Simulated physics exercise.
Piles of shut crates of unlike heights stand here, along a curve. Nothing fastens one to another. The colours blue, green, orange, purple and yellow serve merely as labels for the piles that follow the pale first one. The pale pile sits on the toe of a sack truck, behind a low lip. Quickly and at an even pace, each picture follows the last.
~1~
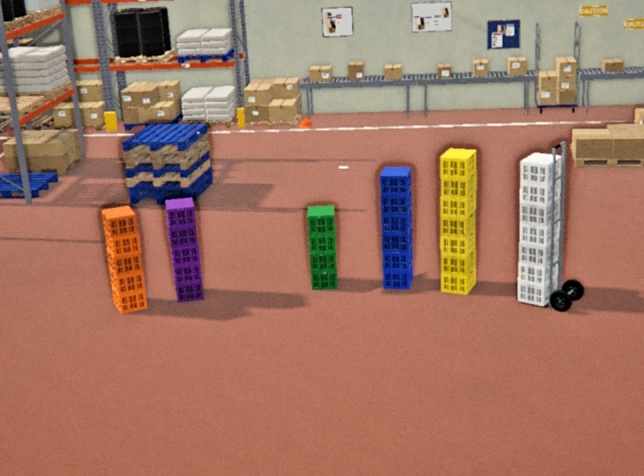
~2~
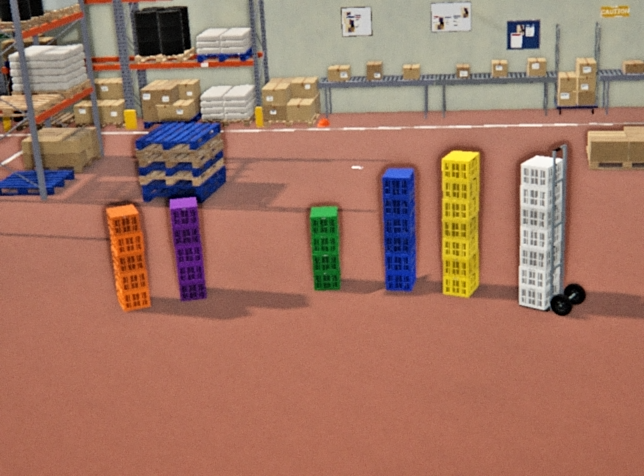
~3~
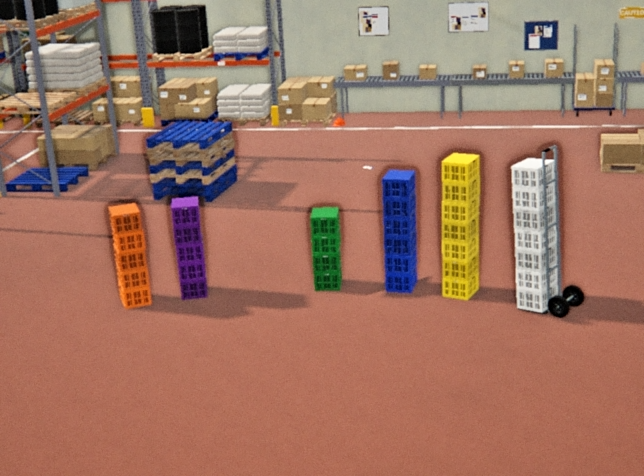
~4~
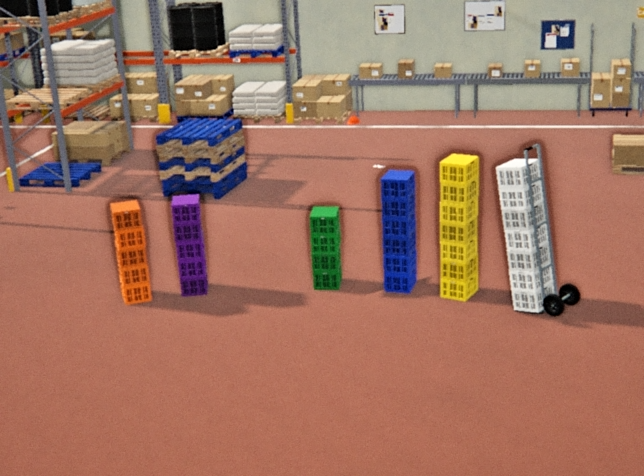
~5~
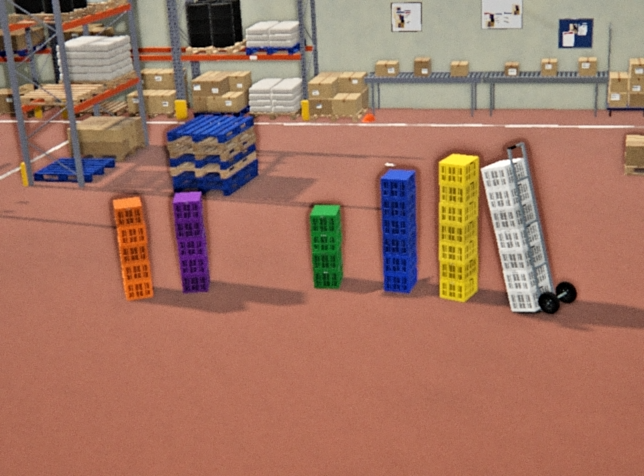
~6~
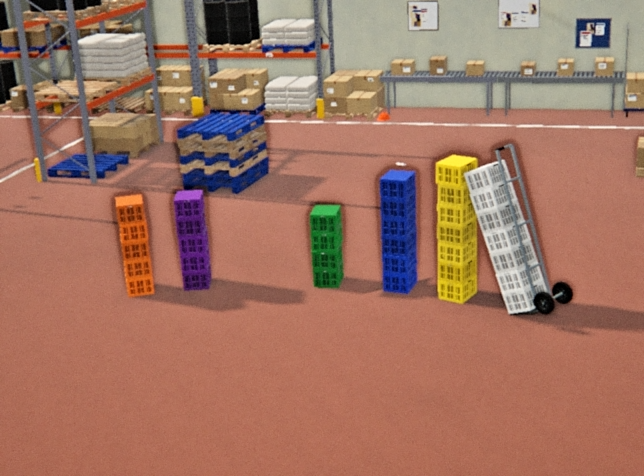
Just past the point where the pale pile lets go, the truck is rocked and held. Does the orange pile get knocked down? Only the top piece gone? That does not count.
When it all settles, that pile is still mostly there.
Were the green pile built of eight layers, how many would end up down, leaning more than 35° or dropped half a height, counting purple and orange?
That comes to purple 4, then orange 4.
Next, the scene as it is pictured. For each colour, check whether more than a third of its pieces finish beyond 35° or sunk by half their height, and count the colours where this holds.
The count is 3.
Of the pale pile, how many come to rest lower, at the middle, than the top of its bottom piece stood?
The count is 6.
Soon, 7 of the pale pile down; none of the 5 orange crates down (0 of 27 in all colours); top orange crate unmoved; top yellow crate tipped a little.
A while on, 7 of the pale pile down; none of the 5 orange crates down (2 of 27 in all colours); top orange crate unmoved; top yellow crate tipped clearly, half its height lower.
Towards the end, 7 of the pale pile down; none of the 5 orange crates down (12 of 27 in all colours); top orange crate unmoved; top yellow crate tipped steeply, some three heights lower.
Then, 7 of the pale pile down; none of the 5 orange crates down (16 of 27 in all colours); top orange crate unmoved; top yellow crate upside down.
Finally, 7 of the pale pile down; none of the 5 orange crates down (16 of 27 in all colours); top orange crate unmoved; top yellow crate upside down. Seen by the last camera, middles, top orange crate near (130, 210), top yellow crate near (293, 235).
